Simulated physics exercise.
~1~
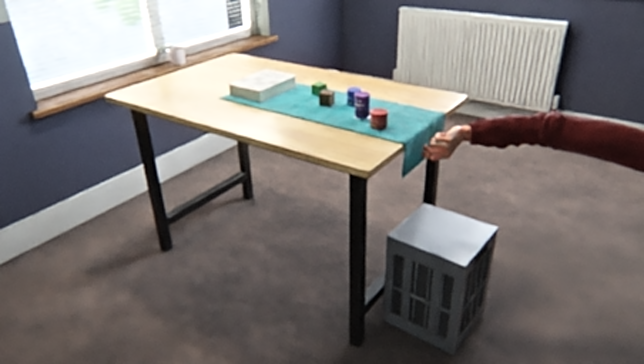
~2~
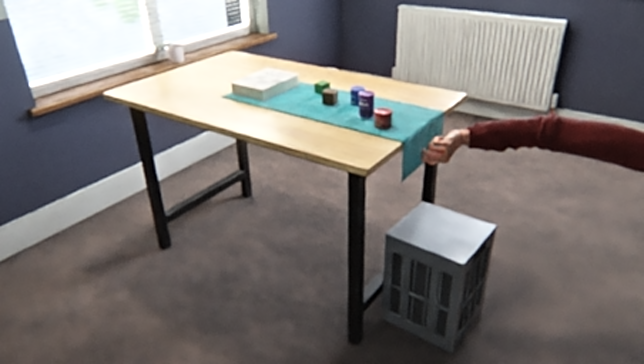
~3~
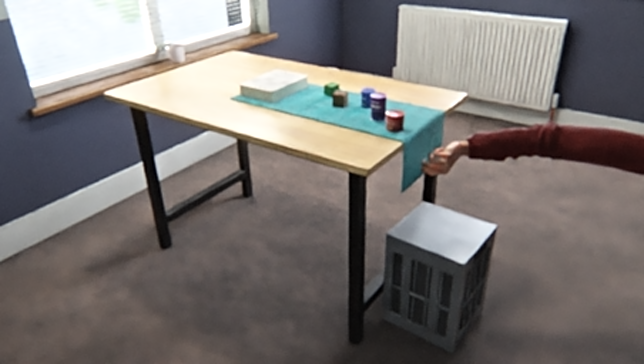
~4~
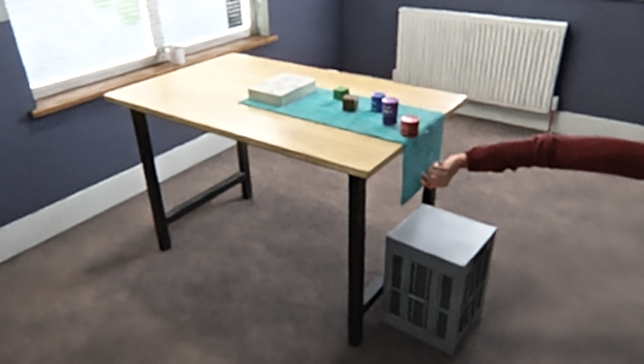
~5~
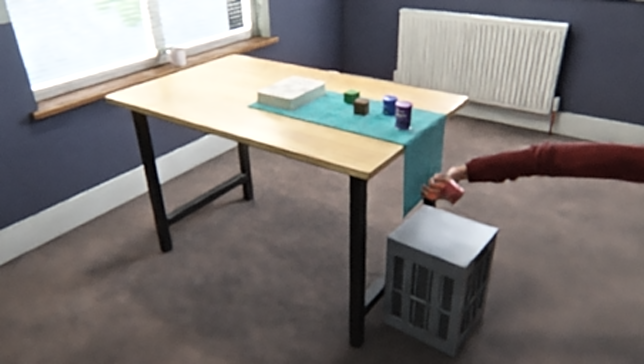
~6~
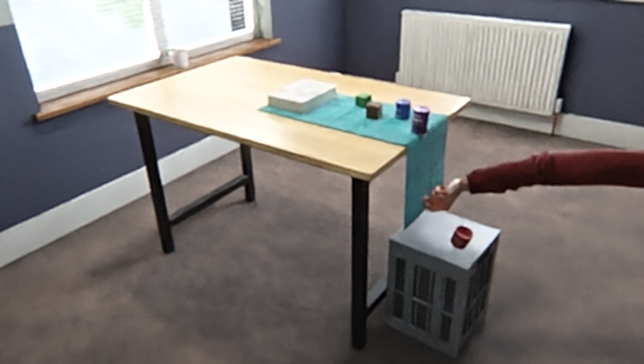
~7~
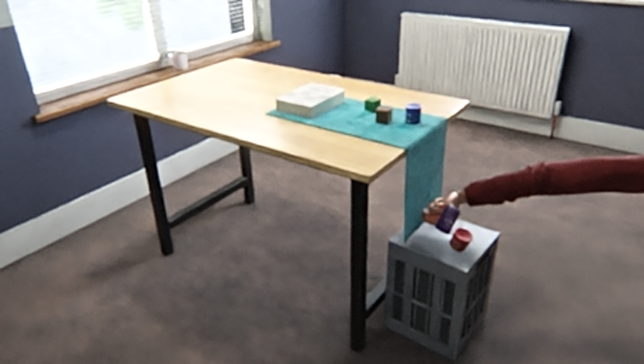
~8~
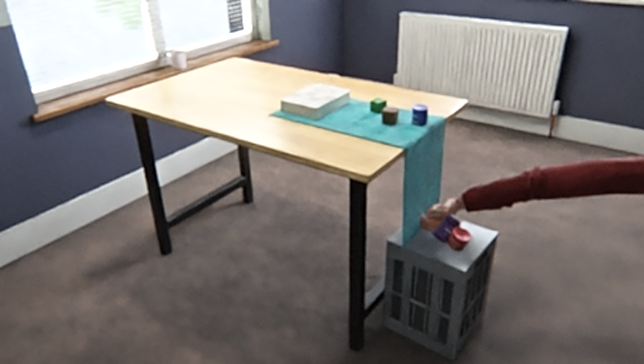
A hand slowly pulled a turquoise runner down over the table's right edge, carrying the small items on it along, until the red pot and then the purple can dropped onto the grey crate below, while the others stayed on the table.
